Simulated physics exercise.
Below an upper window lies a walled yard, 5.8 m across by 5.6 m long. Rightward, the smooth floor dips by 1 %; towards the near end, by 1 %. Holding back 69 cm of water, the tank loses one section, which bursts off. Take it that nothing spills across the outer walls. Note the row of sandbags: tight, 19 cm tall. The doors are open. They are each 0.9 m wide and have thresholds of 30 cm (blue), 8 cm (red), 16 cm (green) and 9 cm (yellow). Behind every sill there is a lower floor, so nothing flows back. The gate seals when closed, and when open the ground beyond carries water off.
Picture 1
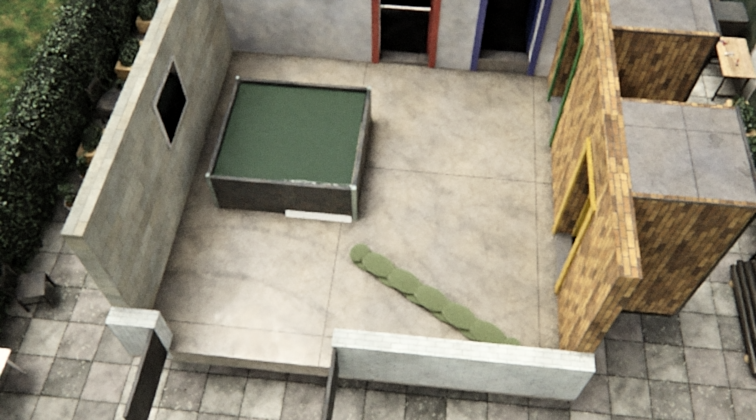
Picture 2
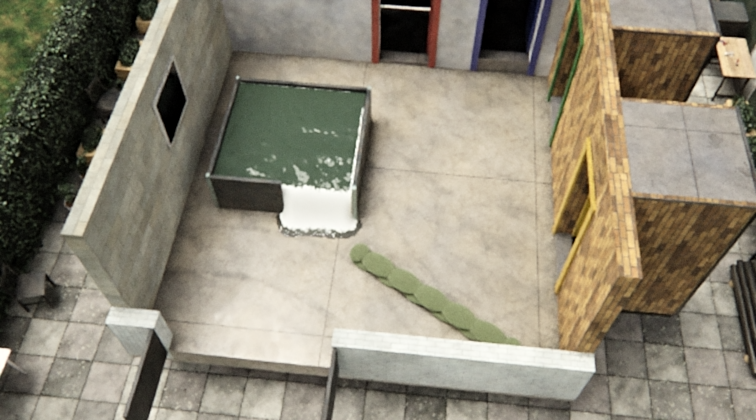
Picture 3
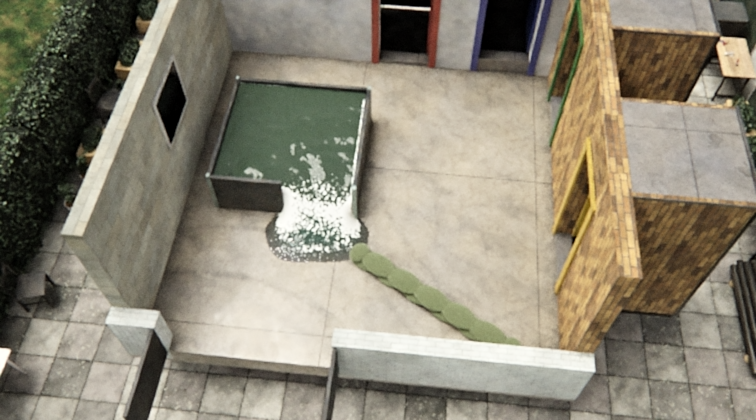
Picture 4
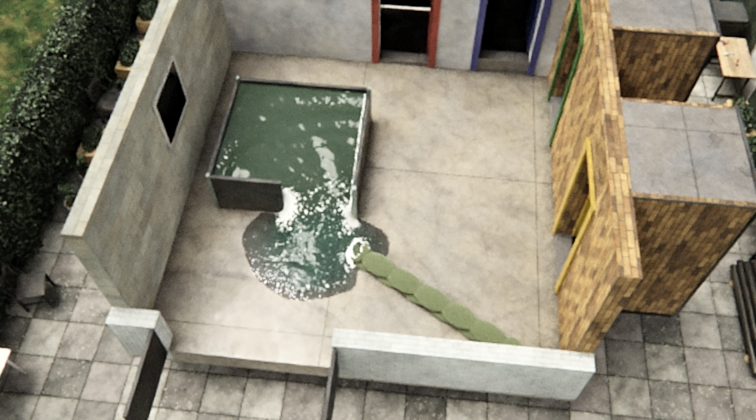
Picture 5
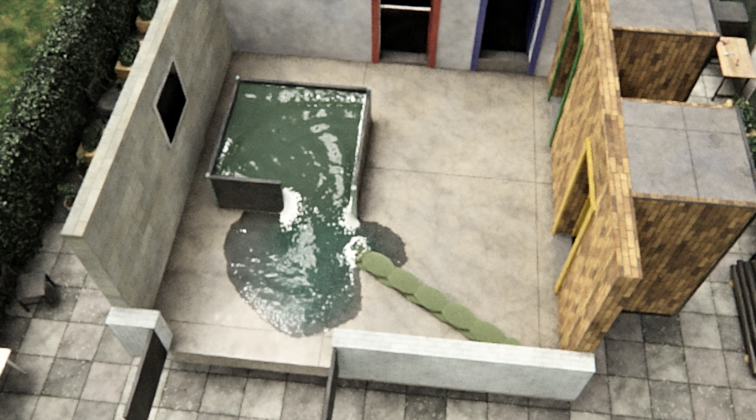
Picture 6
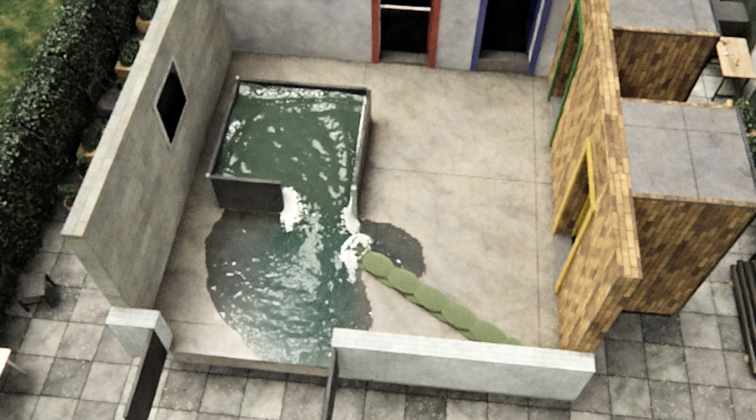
Walled yard seen from above, with green water bursting from a tank's front and spreading across the floor past a sandbag row.
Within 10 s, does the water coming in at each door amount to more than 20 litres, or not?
In the end blue door: Beneath the limit; red door: Beneath the limit; green door: Beneath the limit; yellow door: Beneath the limit.
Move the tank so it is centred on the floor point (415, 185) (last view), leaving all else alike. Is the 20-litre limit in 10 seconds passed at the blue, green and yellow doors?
For the blue door, the amount is acceptable; for the green door, the amount is acceptable; for the yellow door, the amount is too high.
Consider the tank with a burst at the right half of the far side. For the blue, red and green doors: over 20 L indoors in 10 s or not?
Outcomes - blue: Not exceeded, red: Exceeded, green: Exceeded.
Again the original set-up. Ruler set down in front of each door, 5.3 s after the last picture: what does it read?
Door by door in cm, blue shows 0, red shows 0, green shows 3, yellow shows 7.
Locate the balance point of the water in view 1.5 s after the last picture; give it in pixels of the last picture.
The water's centre is around (314, 199).
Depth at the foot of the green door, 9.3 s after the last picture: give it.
The depth there is near 4.5 cm.
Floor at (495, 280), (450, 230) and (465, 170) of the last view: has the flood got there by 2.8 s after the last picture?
Listed in sequence, the spots are drenched, drenched and bone dry.
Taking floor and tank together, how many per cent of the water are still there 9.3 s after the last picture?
Share still there: About 38 %.
Then, 0.7 s after the last picture water covers 25 % of the floor and is deepest (37 cm) near (321, 226); blue door not reached, red door not reached, green door not reached, yellow door not reached.
Then, 1.5 s after the last picture water covers 35 % of the floor and is deepest (39 cm) near (496, 367); blue door not reached, red door not reached, green door not reached, yellow door 9 cm at the sill, 0 L in.
Then, 2.8 s after the last picture water covers 40 % of the floor and is deepest (27 cm) near (483, 354); blue door not reached, red door not reached, green door not reached, yellow door 9 cm at the sill, 2 L in.
Then, 5.3 s after the last picture water covers 50 % of the floor and is deepest (18 cm) near (353, 250); blue door not reached, red door not reached, green door 3 cm at the sill, 0 L in, yellow door 7 cm at the sill, 3 L in.
Then, 9.3 s after the last picture water covers 60 % of the floor and is deepest (10 cm) near (430, 361); blue door 4 cm at the sill, 0 L in, red door 2 cm at the sill, 0 L in, green door 5 cm at the sill, 0 L in, yellow door 5 cm at the sill, 3 L in.
